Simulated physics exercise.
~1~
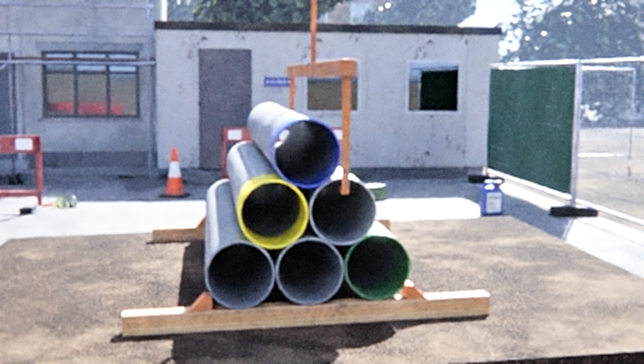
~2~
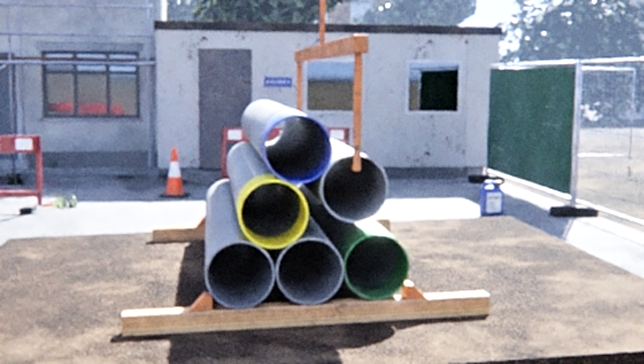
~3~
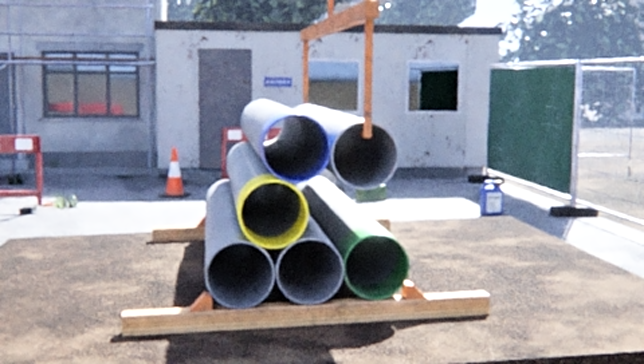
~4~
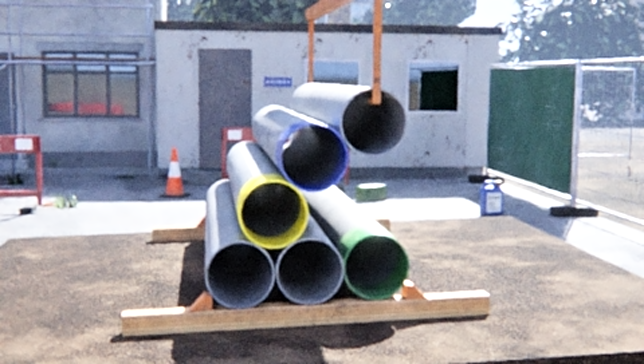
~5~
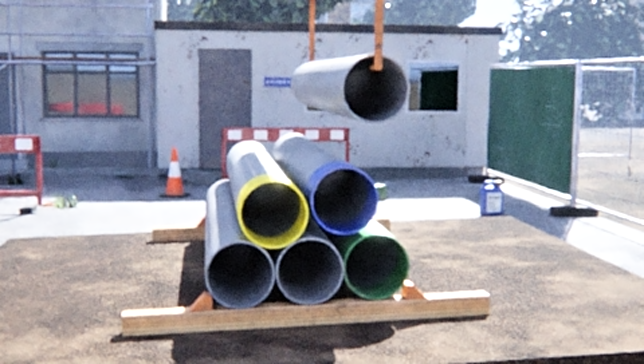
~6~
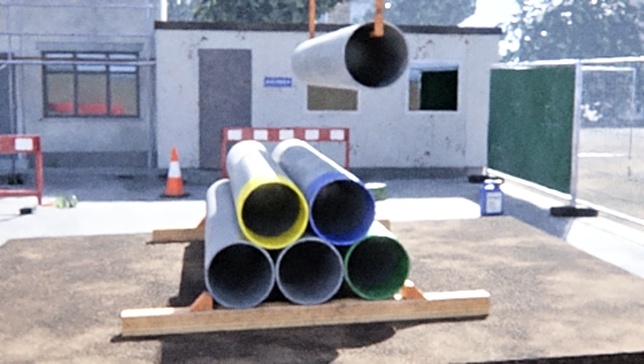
A grey pipe is hoisted from the stack, and the blue-rimmed pipe settles into its place.
